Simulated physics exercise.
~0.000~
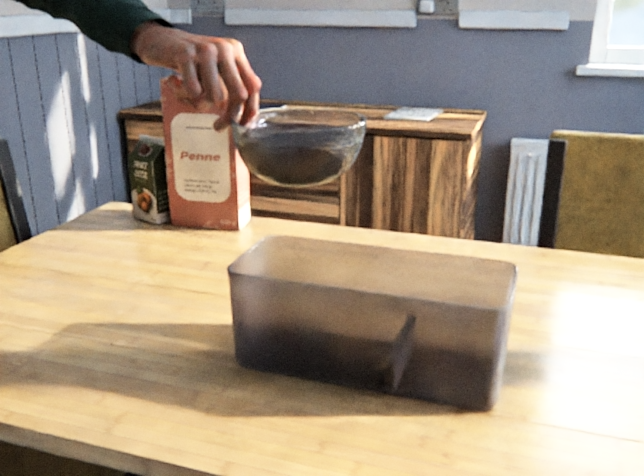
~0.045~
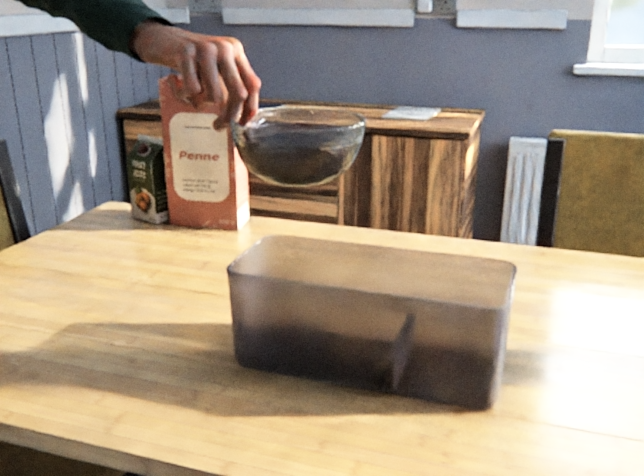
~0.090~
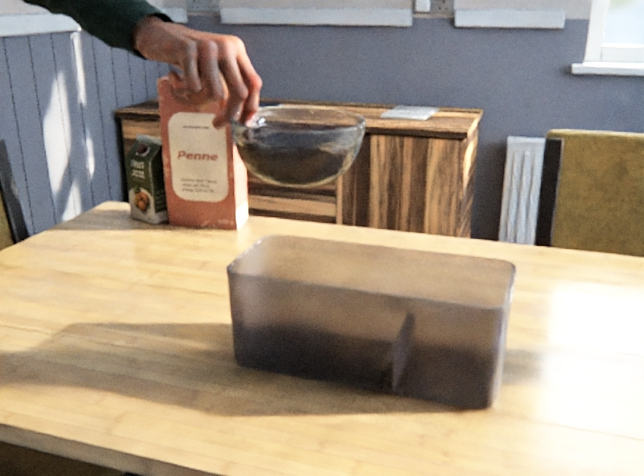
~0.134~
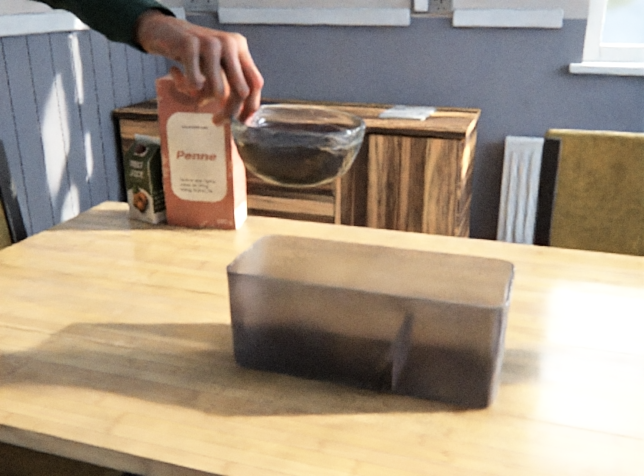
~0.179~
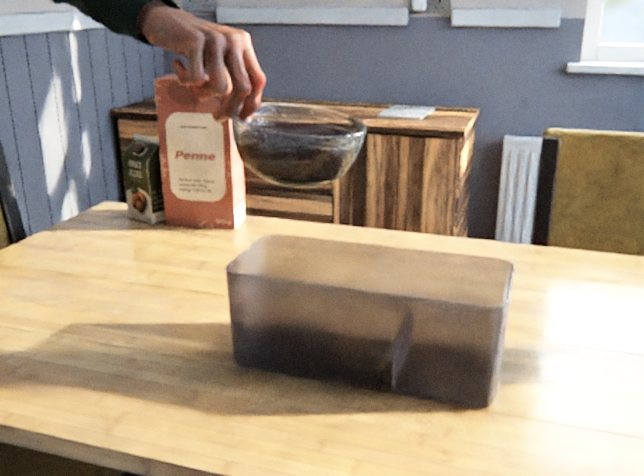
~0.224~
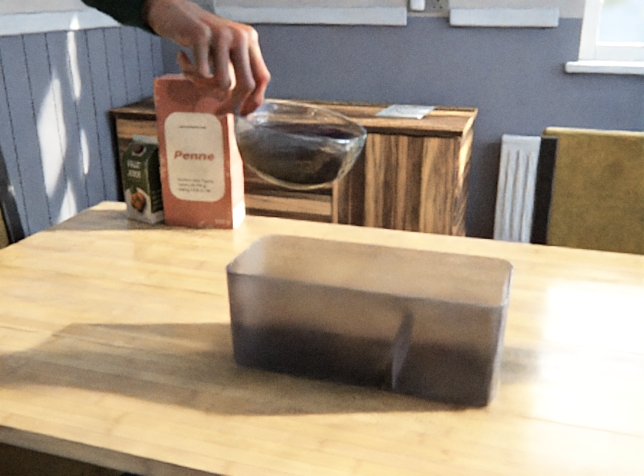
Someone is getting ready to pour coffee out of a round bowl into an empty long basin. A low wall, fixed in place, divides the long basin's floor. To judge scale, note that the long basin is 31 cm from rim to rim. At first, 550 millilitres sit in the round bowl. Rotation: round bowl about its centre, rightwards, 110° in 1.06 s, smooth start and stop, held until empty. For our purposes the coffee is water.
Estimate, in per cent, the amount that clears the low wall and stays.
Roughly 55 percent.
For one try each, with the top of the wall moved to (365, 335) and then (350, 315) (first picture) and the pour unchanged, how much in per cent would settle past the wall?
85 per cent first, 95 per cent second.
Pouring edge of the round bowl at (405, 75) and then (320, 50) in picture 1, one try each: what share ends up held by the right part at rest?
The first try gives around 80 percent, the second around 20 percent.
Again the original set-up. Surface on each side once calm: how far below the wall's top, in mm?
About 26 mm left, about 14 mm right.
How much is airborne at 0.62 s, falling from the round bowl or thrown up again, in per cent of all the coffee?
Near 38 per cent at that moment.
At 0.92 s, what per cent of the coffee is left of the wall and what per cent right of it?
Near 38 on the left, 54 on the right.
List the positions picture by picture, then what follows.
It leans 0°; its right rim is at (362, 125); the coffee meets the walls at (245, 130) and (360, 138); the long basin's rim runs from (247, 253) to (514, 287); the wall's top is at (403, 338), in the first frame.
It leans 0°; its right rim is at (362, 125); the coffee meets the walls at (244, 130) and (359, 138), in the second frame.
It leans 2°; its right rim is at (362, 126); the coffee meets the walls at (244, 129) and (358, 138), in the third frame.
It leans 4°; its right rim is at (362, 129); the coffee meets the walls at (244, 129) and (359, 140), in the fourth frame.
It leans 8°; its right rim is at (362, 133); the coffee meets the walls at (245, 129) and (360, 140), in the fifth frame.
It leans 12°; its right rim is at (363, 138); the coffee meets the walls at (245, 129) and (361, 140), in the sixth frame.
Then, 0.62 s in, the tilt is 70° and 42 per cent is still to pour, 5 is left of the wall and 14 right of it.
Then, 0.92 s in, the tilt is 105° and 1 per cent is still to pour, 39 is left of the wall and 54 right of it.
Then, 1.23 s in, the tilt is 110° and 0 per cent is still to pour, 44 is left of the wall and 55 right of it.
Then, 1.56 s in, the tilt is 110° and 0 per cent is still to pour, 44 is left of the wall and 55 right of it.
Finally, 44 per cent lies left of the wall, 55 right of it and 1 outside.
